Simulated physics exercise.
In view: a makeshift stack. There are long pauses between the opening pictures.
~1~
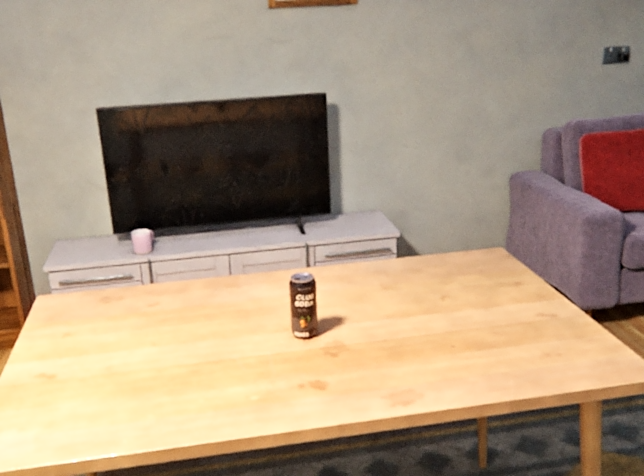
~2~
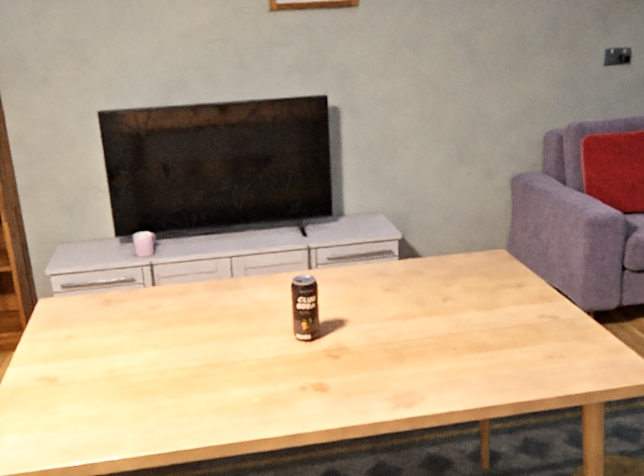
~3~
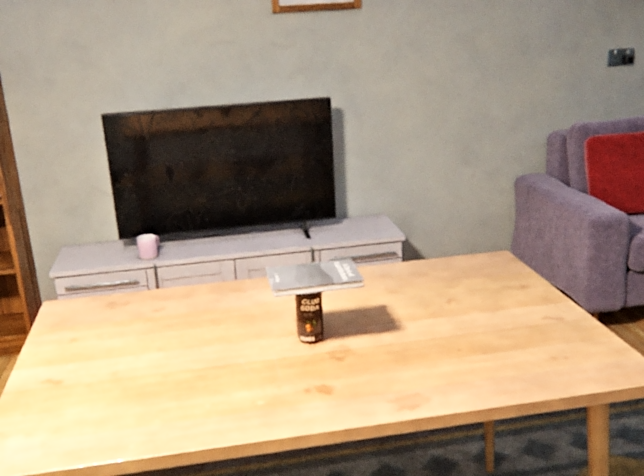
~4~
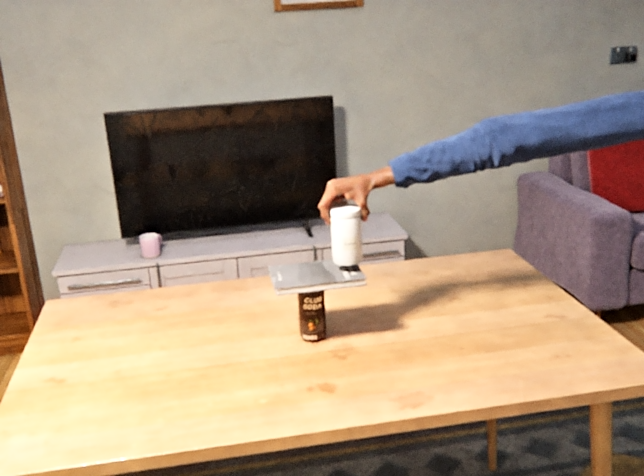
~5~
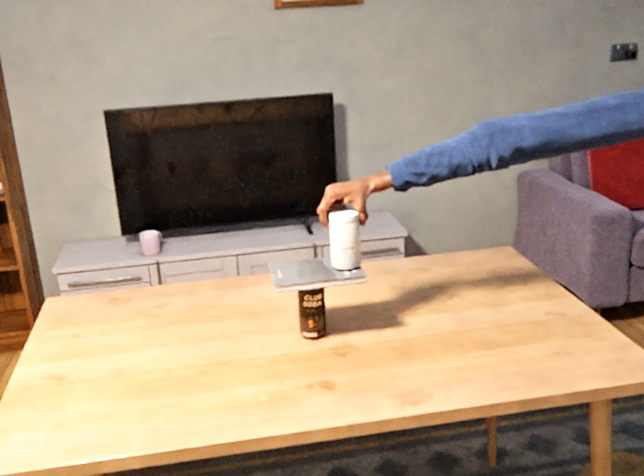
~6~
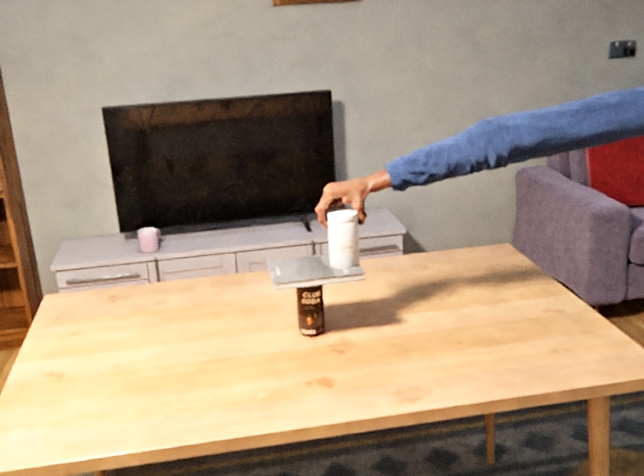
At the start, a dark can stands alone on a wooden table in front of a television. A grey book then lies flat across the top of the can. A hand reaching in from the right lowers a white jar onto the book's right side and keeps holding it there.
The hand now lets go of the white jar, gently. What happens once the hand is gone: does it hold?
Outcome: The stack comes apart.
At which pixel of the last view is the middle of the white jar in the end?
At about (396, 312).
Then, 0.30 s after the last picture, white jar now fallen; grey book tipped 35° from how it was.
Then, 0.40 s after the last picture, grey book tipped 66° from how it was.
Then, 0.50 s after the last picture, grey book now fallen.
Then, 0.90 s after the last picture, things are still on the move.
By the end, fallen, white jar and grey book; black can in place. Seen from the same camera at the end, white jar near (396, 312). The stack gives way.
